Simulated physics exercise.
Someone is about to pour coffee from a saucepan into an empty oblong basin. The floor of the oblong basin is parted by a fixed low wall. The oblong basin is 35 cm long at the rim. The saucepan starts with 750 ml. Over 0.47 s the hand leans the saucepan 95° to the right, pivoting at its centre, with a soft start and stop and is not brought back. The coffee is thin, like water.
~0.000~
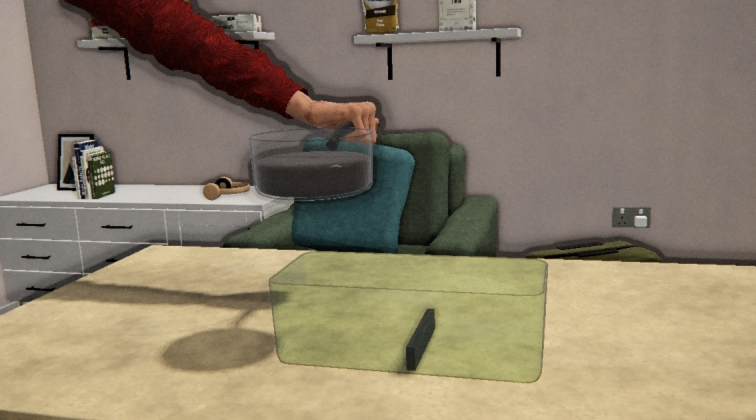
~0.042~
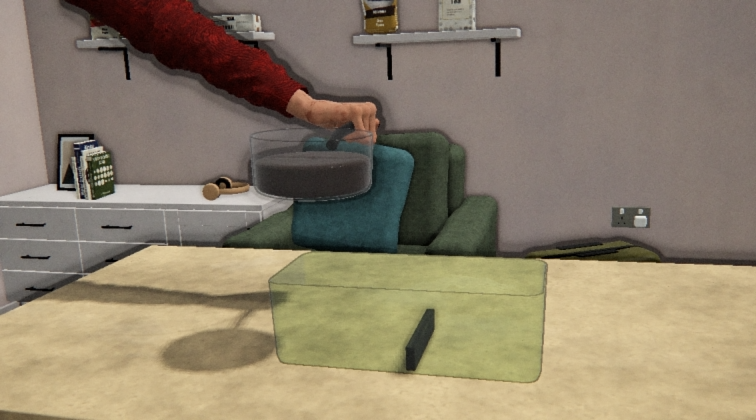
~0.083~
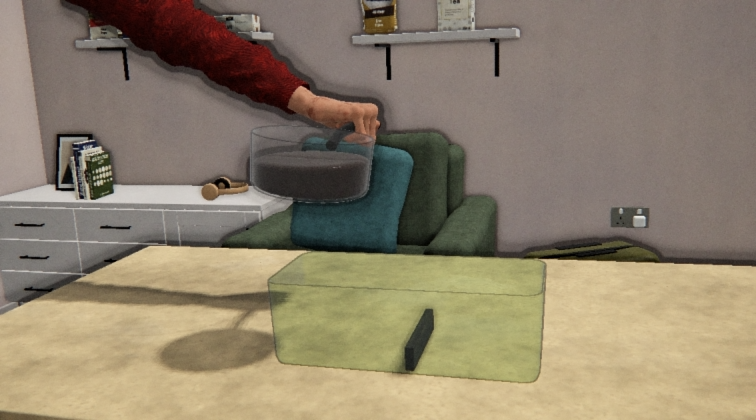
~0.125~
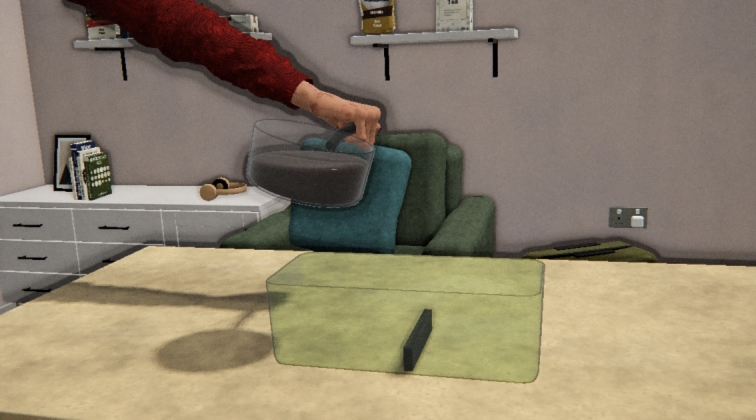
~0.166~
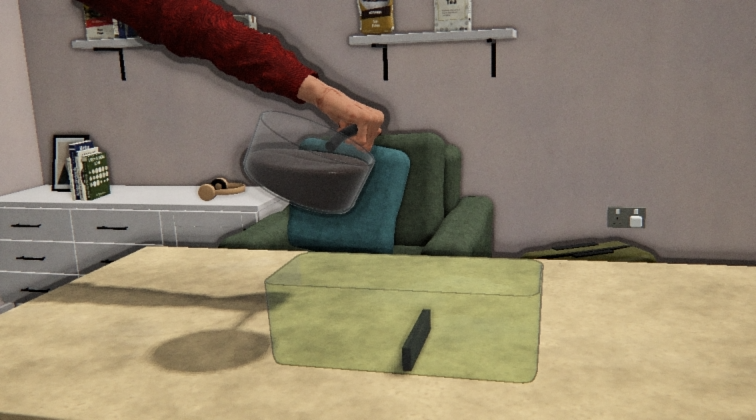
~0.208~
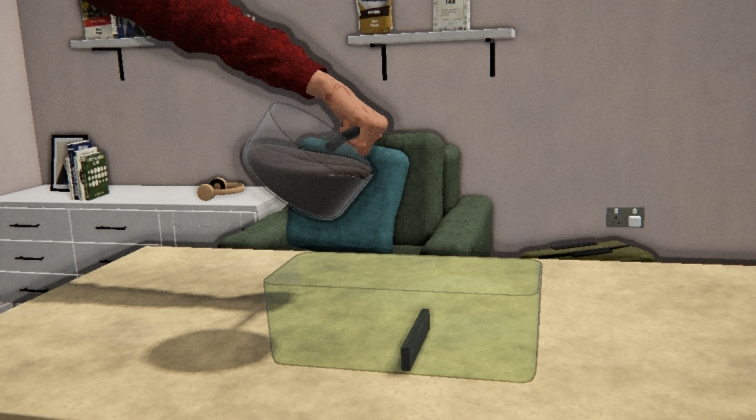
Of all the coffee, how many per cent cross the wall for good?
About 22 per cent.
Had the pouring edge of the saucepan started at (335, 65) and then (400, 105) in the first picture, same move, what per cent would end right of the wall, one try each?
First 10, then 70 per cent.
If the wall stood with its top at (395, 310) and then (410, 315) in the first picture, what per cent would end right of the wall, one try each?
In turn about 65 and 35 per cent.
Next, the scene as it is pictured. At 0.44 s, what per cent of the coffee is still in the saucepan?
Near 28 in a hundred.
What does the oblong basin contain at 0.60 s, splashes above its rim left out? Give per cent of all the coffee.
Some 82 per cent.
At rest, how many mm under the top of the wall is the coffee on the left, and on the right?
Left about 12 mm, right about 26 mm.
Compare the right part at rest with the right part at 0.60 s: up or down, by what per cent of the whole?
The share moves up, by some 5 per cent.
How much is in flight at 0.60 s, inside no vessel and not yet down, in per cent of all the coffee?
Some 7 per cent.
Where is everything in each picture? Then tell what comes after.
In the first frame, it leans 0°; its right rim is at (369, 135); the coffee meets the walls at (262, 159) and (369, 159); the oblong basin's rim runs from (287, 267) to (546, 278); the wall's top is at (421, 328).
In the second frame, it leans 2°; its right rim is at (370, 137); the coffee meets the walls at (261, 159) and (369, 160).
In the third frame, it leans 7°; its right rim is at (371, 143); the coffee meets the walls at (260, 157) and (369, 161).
In the fourth frame, it leans 16°; its right rim is at (372, 153); the coffee meets the walls at (257, 156) and (368, 164).
In the fifth frame, it leans 26°; its right rim is at (371, 165); the coffee meets the walls at (254, 152) and (368, 167).
In the sixth frame, it leans 39°; its right rim is at (368, 179); the coffee meets the walls at (254, 146) and (370, 171); 1 per cent is over the edge.
Then, 0.44 s in, the tilt is 94° and 27 per cent is still to pour, 22 is left of the wall and 1 right of it.
Then, 0.60 s in, the tilt is 95° and 10 per cent is still to pour, 66 is left of the wall and 17 right of it.
Then, 0.78 s in, the tilt is 95° and 4 per cent is still to pour, 63 is left of the wall and 19 right of it.
Then, 0.97 s in, the tilt is 95° and 1 per cent is still to pour, 71 is left of the wall and 21 right of it.
Finally, 72 per cent lies left of the wall, 22 right of it and 6 outside.
